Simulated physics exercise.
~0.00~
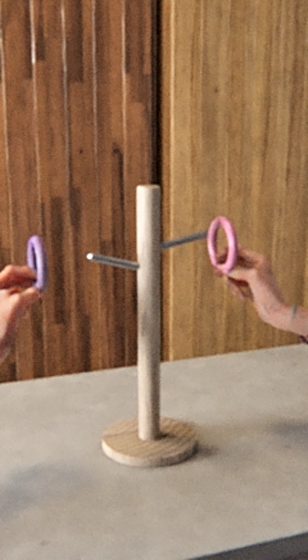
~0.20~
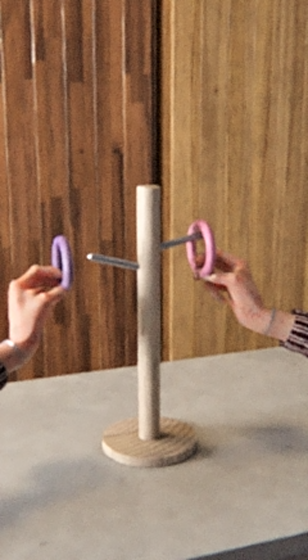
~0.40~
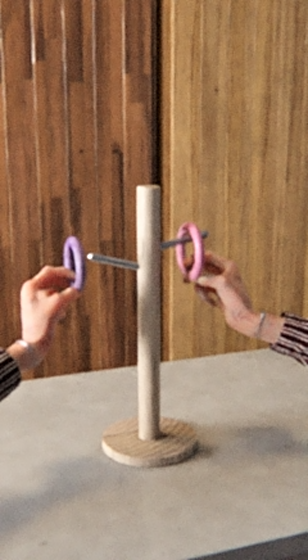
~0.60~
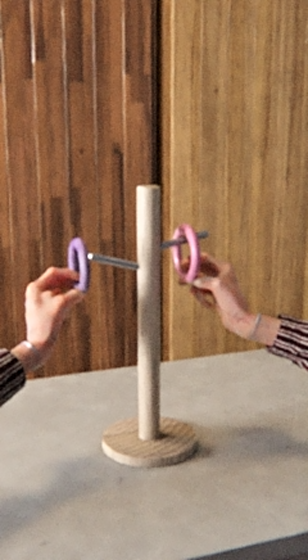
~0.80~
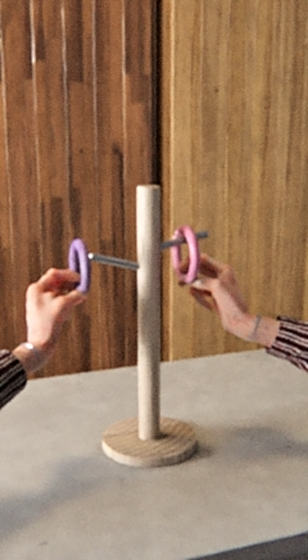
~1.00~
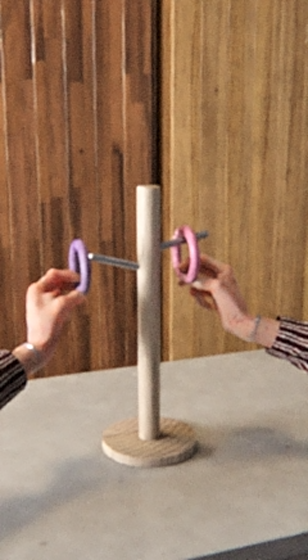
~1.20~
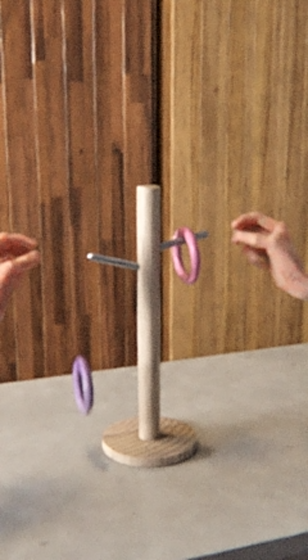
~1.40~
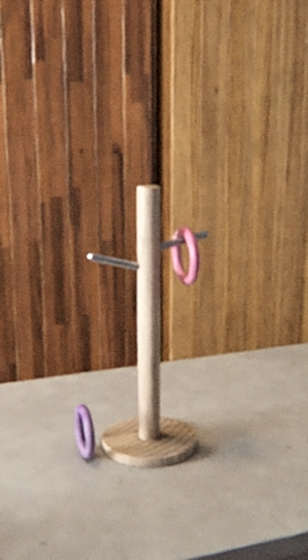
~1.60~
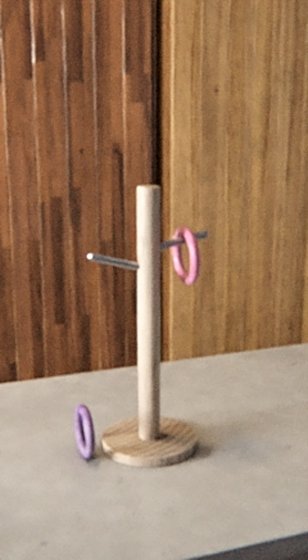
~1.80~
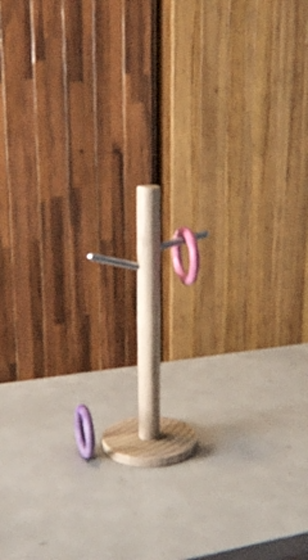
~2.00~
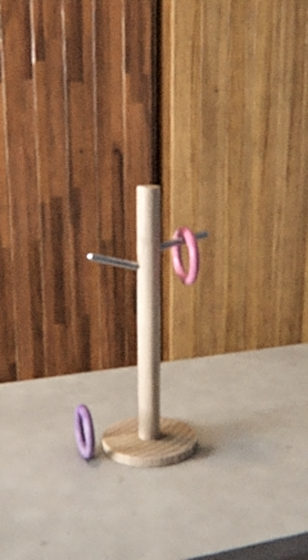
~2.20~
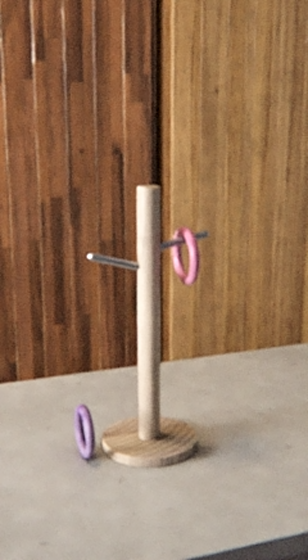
On a grey tabletop before wooden panels, two hands brought a purple ring and a pink ring inward to a stand's side pegs and let go; the purple one dropped and stood by the base, while the pink one stayed hanging.
